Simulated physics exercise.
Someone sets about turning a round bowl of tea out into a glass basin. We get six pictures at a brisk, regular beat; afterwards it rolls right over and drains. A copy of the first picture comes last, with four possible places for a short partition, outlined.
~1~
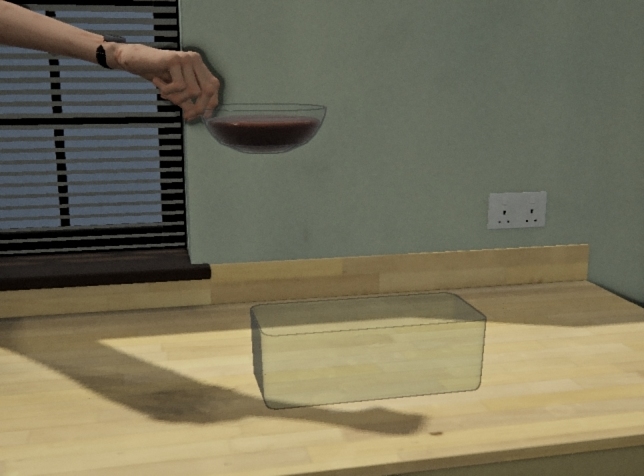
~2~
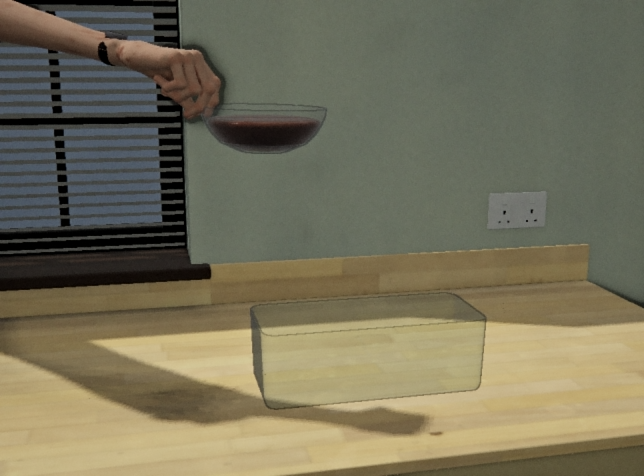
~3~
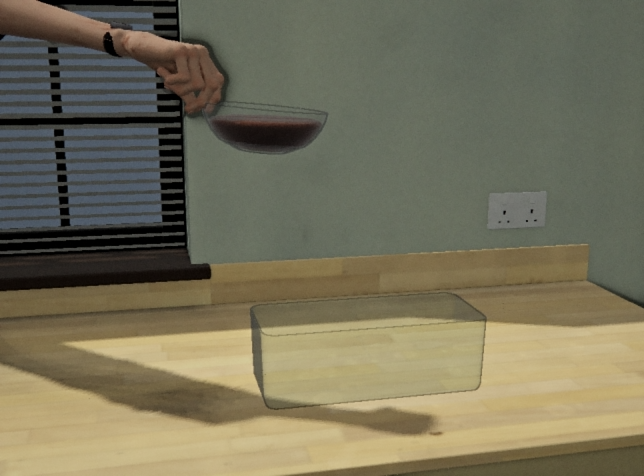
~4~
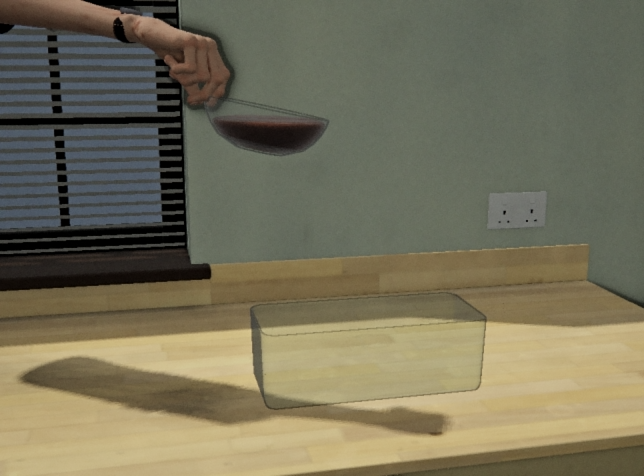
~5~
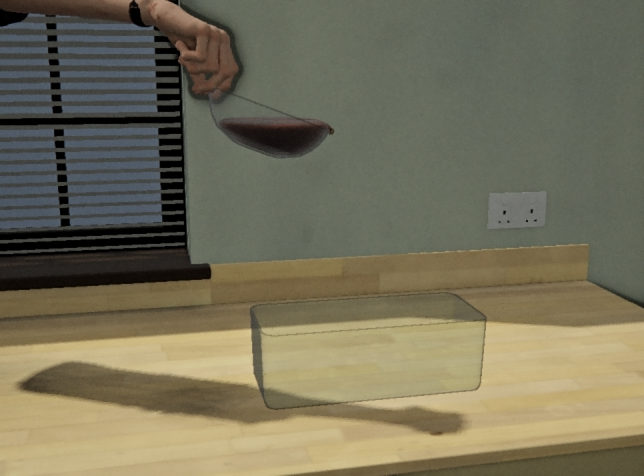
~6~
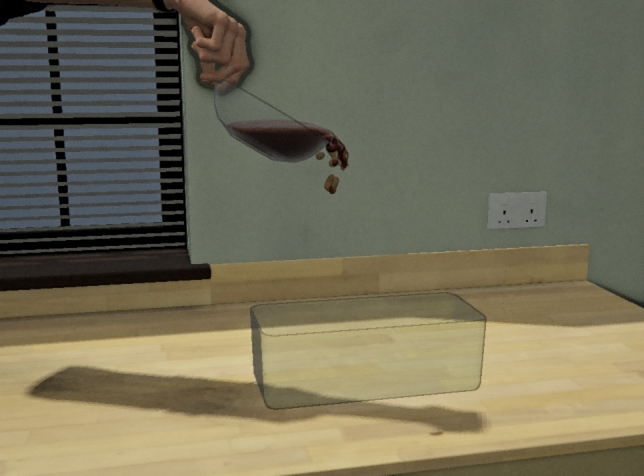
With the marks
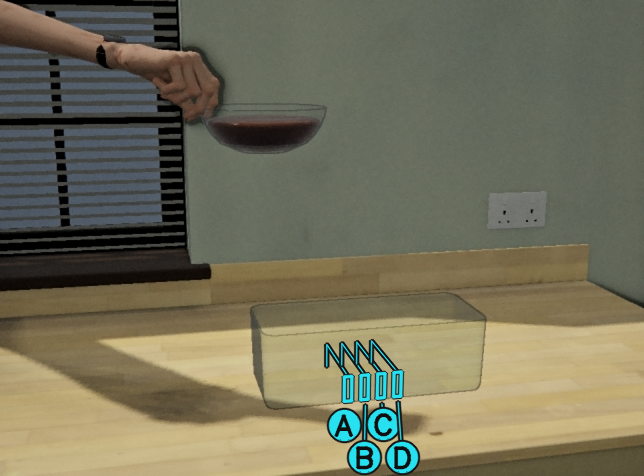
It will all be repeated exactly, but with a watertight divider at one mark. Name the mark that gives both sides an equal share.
Choose D.
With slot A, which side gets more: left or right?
The right one.
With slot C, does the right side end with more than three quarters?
No.
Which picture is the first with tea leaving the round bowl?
In picture 5.
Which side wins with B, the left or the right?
The right one.
In cyan, A at (348, 406); B at (365, 405); C at (381, 403); D at (398, 402).
With A, about 11 % ends left of the wall and 86 % right of it; 3 % is lost outside.
With B, about 18 % ends left of the wall and 78 % right of it; 4 % is lost outside.
With C, about 30 % ends left of the wall and 67 % right of it.
With D, about 52 % ends left of the wall and 45 % right of it; 3 % is lost outside.
